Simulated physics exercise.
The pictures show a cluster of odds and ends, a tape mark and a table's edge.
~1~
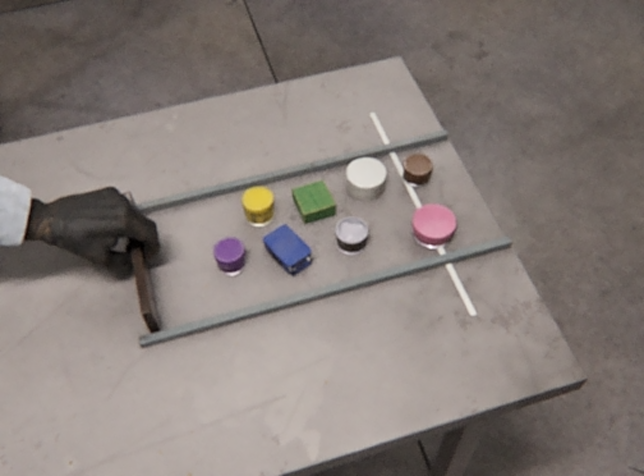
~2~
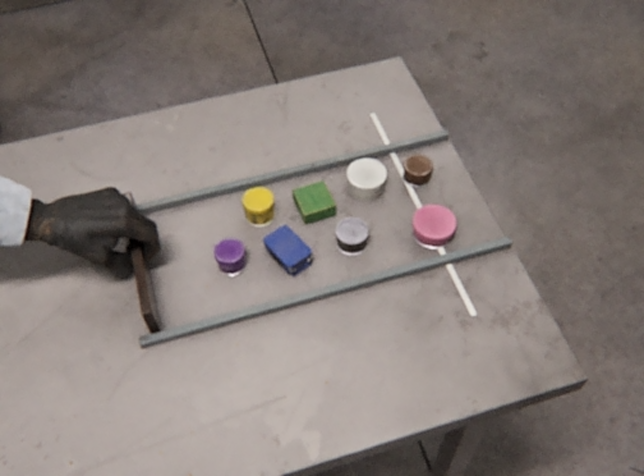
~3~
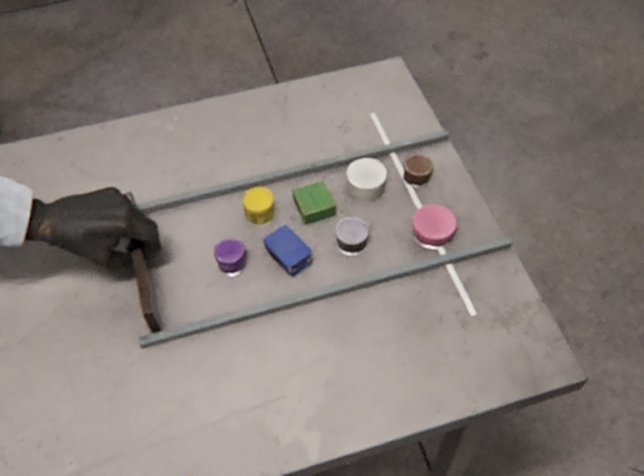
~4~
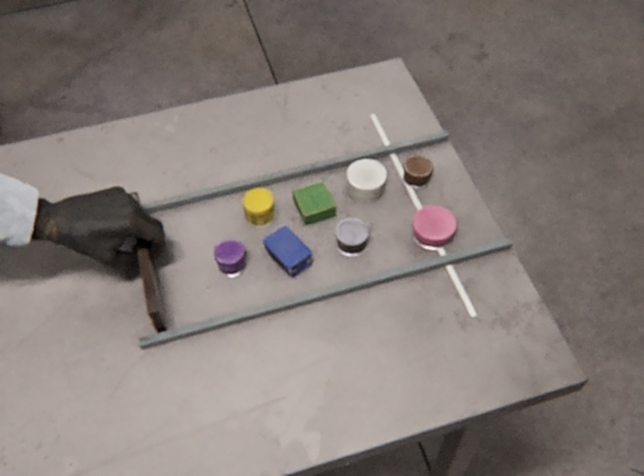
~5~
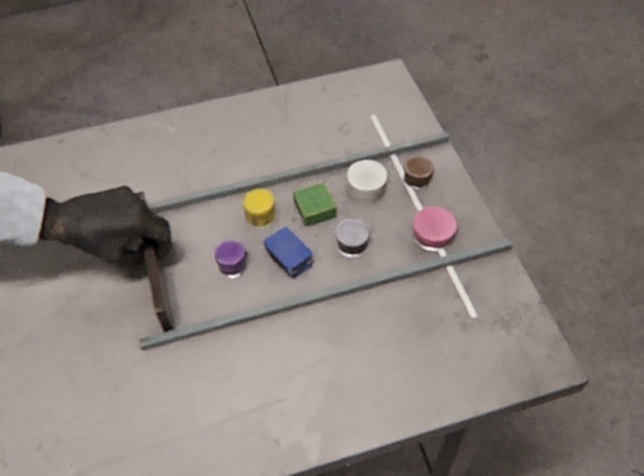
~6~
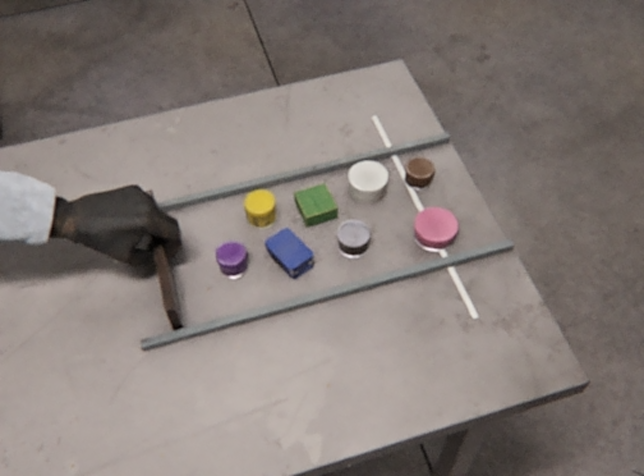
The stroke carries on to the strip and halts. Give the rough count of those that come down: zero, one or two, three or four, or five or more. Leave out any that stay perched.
The number that fall off is one or two.
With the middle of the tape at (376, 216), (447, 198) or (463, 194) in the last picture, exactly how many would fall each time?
Down on the floor: 1, 4 and 5.
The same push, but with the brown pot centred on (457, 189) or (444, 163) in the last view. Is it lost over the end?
The brown pot remains up; drops off.
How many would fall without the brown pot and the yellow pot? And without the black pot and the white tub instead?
It would be 0 and 0.
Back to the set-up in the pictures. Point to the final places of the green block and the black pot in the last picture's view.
First (450, 169), then (456, 239).
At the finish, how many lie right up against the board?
4 of them.
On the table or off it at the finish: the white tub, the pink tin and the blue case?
The white tub falls, the pink tin holds on, the blue case survives.
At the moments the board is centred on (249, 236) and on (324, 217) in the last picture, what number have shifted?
First 2, then 7.
Soon after, none off yet; brown pot at rest near (419, 174); pink tin at rest near (435, 229); white tub at rest near (368, 182).
After that, none off yet; brown pot at rest near (419, 174); pink tin at rest near (435, 229); white tub displaced a little near (384, 179).
And then, none off yet; brown pot displaced well along near (476, 164); pink tin displaced a little near (452, 226); white tub displaced well along near (443, 166).
In the end, the number that fall off is one or two; gone, white tub and brown pot.
